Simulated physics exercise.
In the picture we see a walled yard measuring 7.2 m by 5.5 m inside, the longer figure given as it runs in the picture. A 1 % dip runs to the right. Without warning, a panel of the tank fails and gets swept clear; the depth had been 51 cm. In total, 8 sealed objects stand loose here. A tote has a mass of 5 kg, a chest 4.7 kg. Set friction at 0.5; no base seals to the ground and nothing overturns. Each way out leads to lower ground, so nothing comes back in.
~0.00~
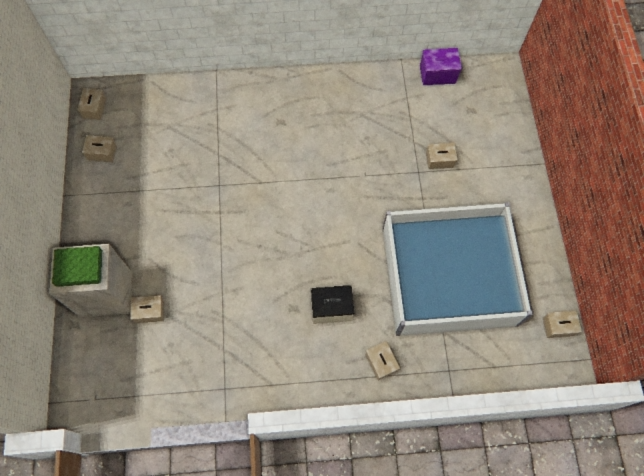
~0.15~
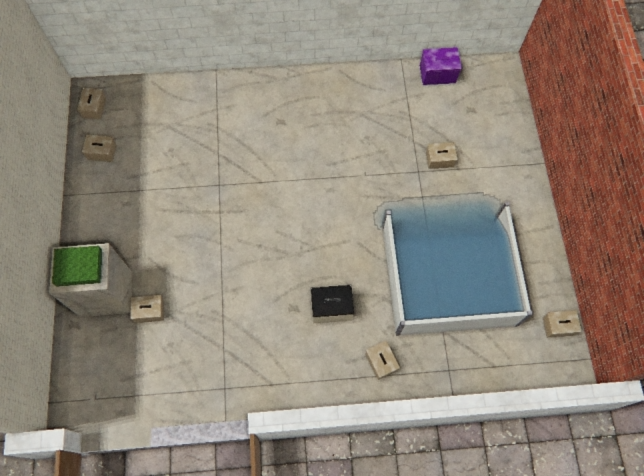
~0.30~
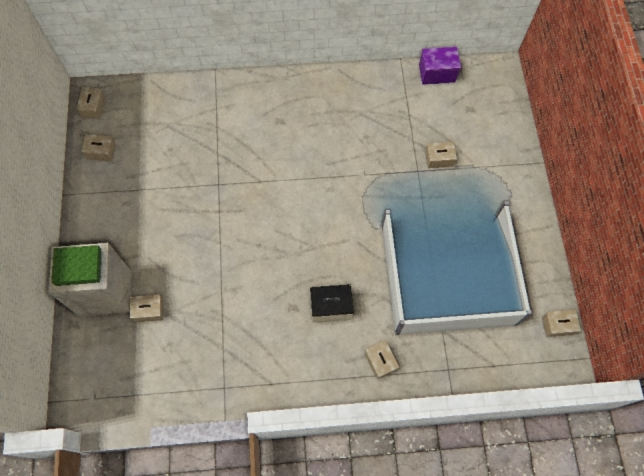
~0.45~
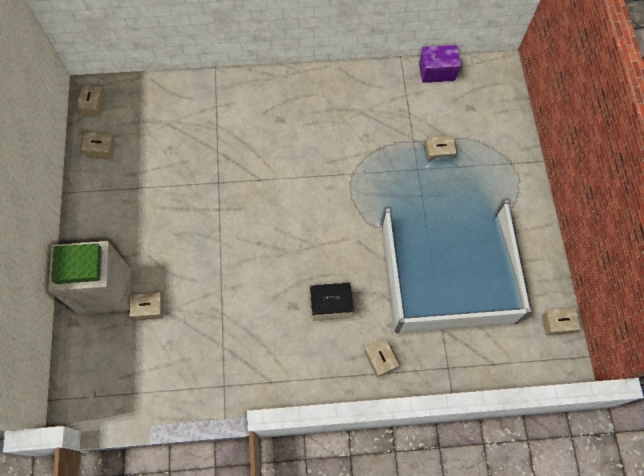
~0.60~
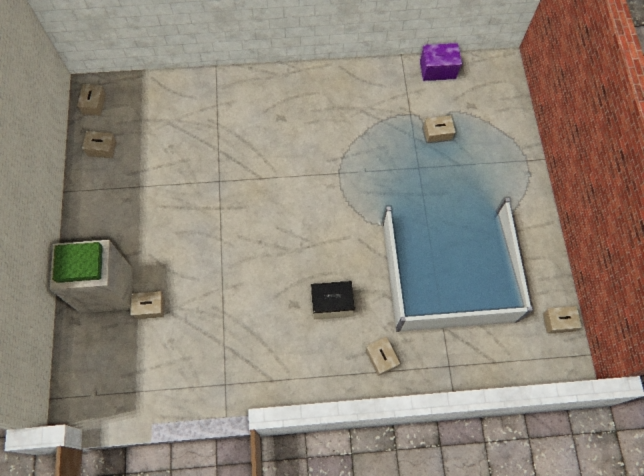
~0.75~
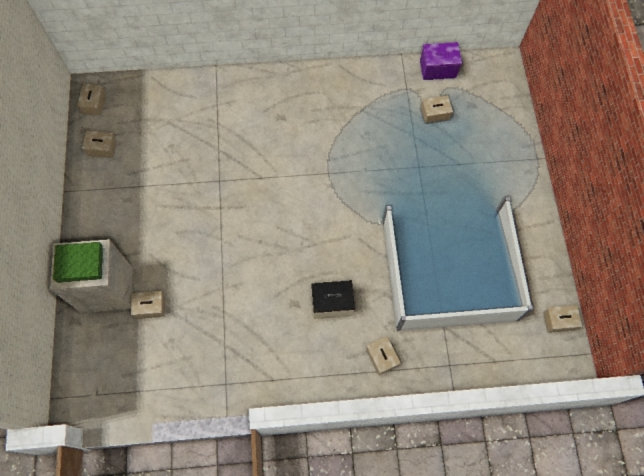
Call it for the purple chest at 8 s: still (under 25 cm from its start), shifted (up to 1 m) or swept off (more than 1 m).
Shifted.
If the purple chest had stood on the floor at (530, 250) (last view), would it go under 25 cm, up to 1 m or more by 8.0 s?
In the end it is hauled off.
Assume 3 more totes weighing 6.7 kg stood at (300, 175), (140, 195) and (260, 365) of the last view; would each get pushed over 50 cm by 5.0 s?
Within it, within it, within it.
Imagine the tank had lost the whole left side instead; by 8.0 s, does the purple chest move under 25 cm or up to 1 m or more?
Note: Purple chest unmoved.
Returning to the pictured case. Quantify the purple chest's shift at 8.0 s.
60 cm.
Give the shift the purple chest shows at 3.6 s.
30 cm or so by then.
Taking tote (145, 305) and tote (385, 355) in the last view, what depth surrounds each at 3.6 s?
First roughly 0 cm, second roughly 0 cm.
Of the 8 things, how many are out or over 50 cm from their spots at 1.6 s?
1 in all.
After 1.6 s the purple chest is near (444, 40), 0.2 m from its start, afloat; 0 of 8 are out; 2 afloat.
After 3.6 s the purple chest is near (427, 52), 0.3 m from its start, afloat; 0 of 8 are out; 2 afloat.
After 5.6 s the purple chest is near (406, 65), 0.6 m from its start, afloat; 0 of 8 are out; 4 afloat.
After 8.0 s the purple chest is near (407, 71), 0.7 m from its start, afloat; 0 of 8 are out; 3 afloat.
